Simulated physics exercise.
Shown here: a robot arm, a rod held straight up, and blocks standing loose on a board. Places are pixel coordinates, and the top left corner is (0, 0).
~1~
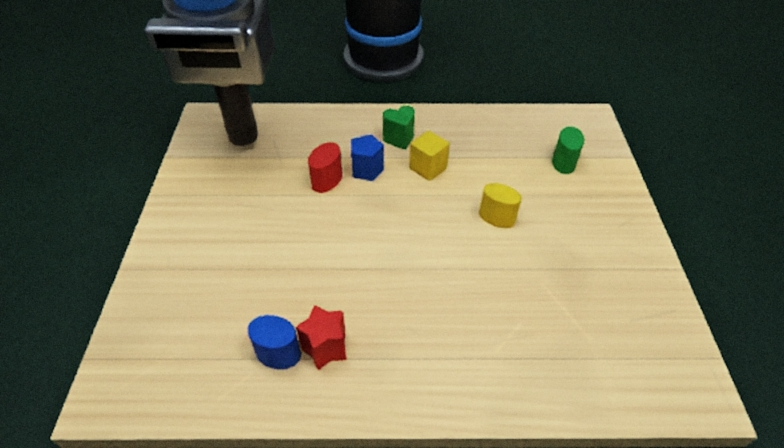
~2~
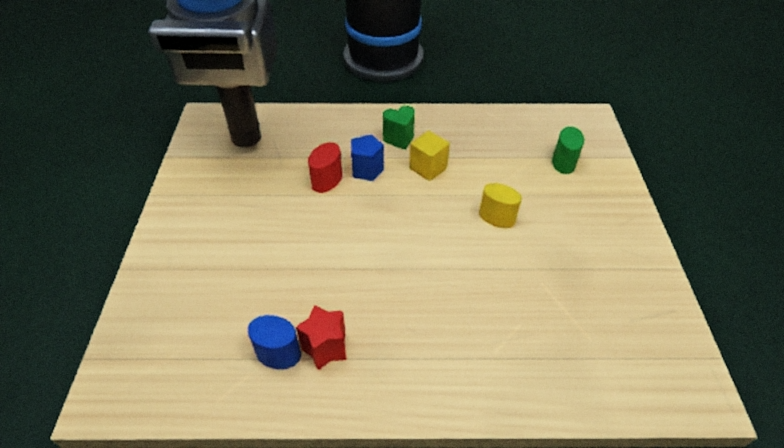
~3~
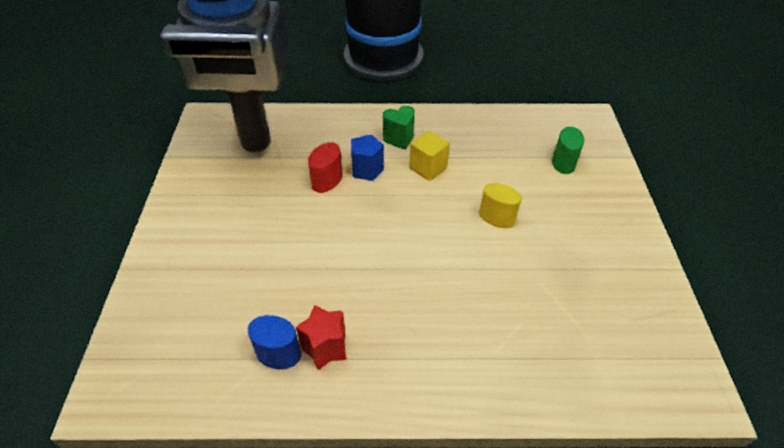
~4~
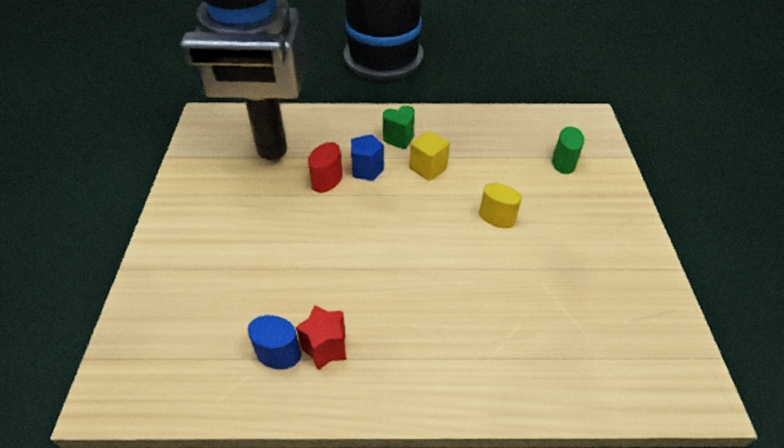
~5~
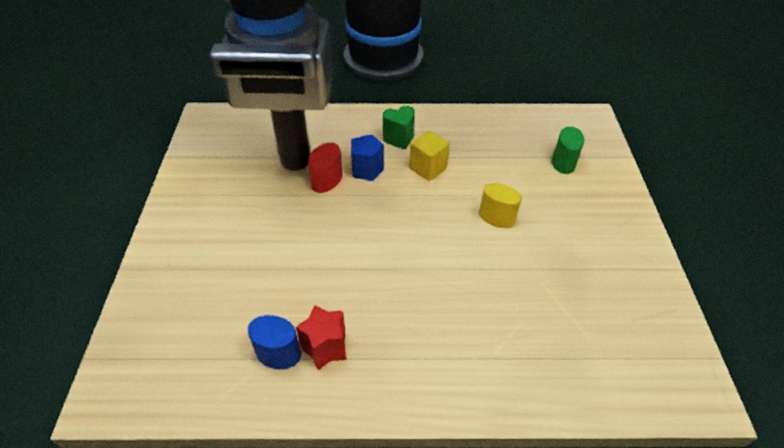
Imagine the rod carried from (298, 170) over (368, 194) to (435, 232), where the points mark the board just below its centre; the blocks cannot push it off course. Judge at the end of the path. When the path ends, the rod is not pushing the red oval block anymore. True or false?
False.
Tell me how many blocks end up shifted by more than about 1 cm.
That push would leave two blocks displaced by more than about 1 cm.
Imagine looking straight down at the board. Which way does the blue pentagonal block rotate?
My answer: Anticlockwise.
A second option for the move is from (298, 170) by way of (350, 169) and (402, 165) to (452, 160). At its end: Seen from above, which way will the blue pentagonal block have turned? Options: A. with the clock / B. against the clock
Letter B.
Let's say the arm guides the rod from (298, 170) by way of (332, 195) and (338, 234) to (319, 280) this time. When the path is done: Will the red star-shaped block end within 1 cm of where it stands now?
It seems so.
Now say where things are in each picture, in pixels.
In the first picture, lower end of the rod at (244, 137), tops of blocks, red oval block at (324, 154), blue pentagonal block at (366, 145), yellow oval block at (503, 193).
In the second picture, rod at (247, 139), blocks as before.
In the third picture, rod at (256, 143), blocks as before.
In the fourth picture, rod at (273, 151), blocks as before.
In the fifth picture, rod at (296, 161), red oval block at (324, 154), blue pentagonal block at (366, 145), yellow oval block at (503, 193).
On the path given first. One third of the way, rod at (344, 176); red oval block at (369, 170); blue pentagonal block at (378, 145), turned 50° anticlockwise.
Two thirds of the way, rod at (390, 197); red oval block at (419, 191); blue pentagonal block at (378, 145), turned 50° anticlockwise.
At the end, rod at (436, 224); red oval block at (472, 210), turned 40° anticlockwise; blue pentagonal block at (378, 145), turned 50° anticlockwise; yellow oval block not moved.
